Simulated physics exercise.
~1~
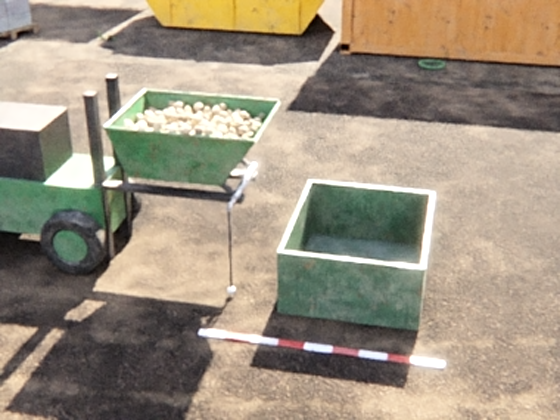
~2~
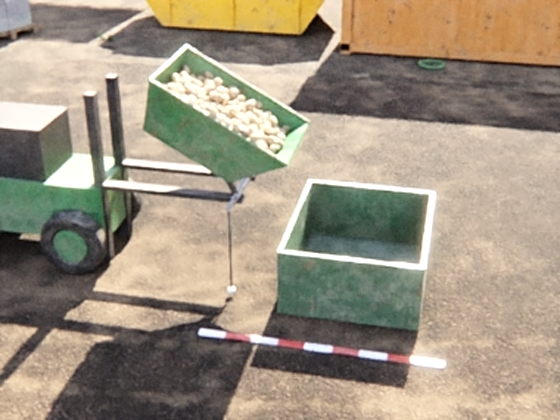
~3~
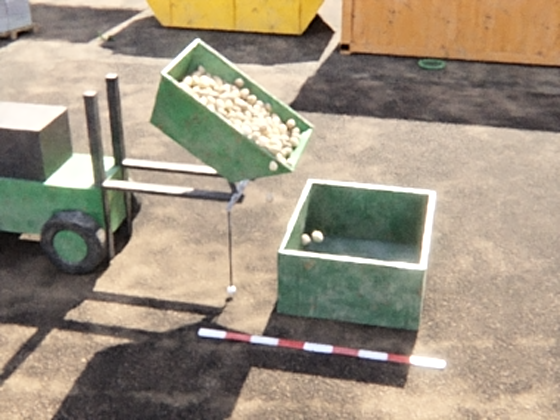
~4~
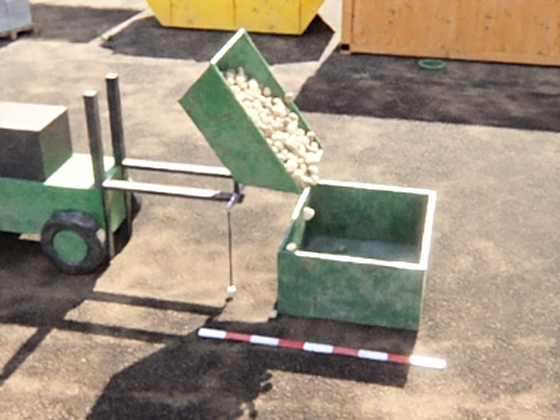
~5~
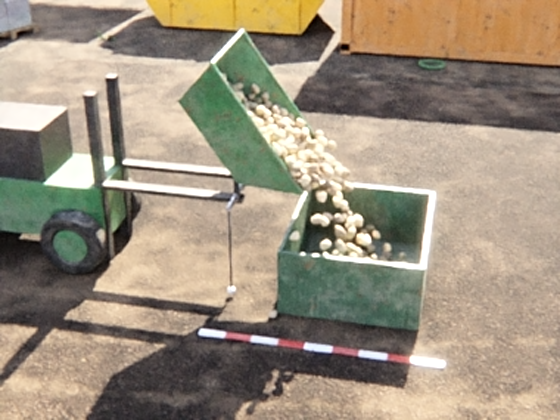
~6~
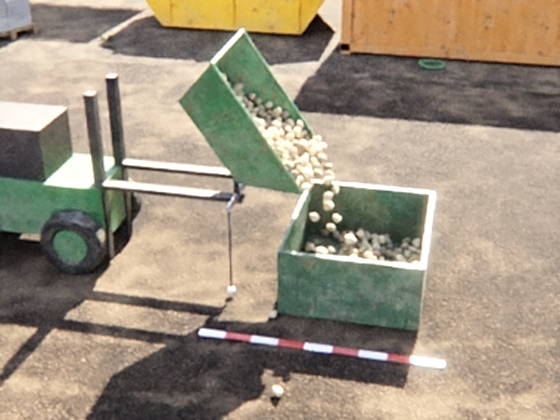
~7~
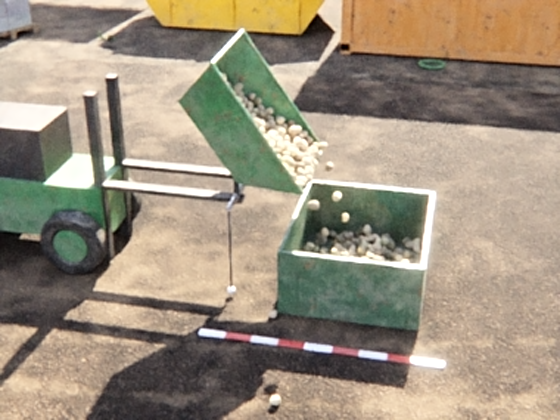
In a sunlit yard, a green fork truck tips its skip of pale stones to the right in two stages, and stones tumble into an open green bin. A stray stone lands on the ground by the striped staff, and the skip stays steeply tilted, still holding many stones.
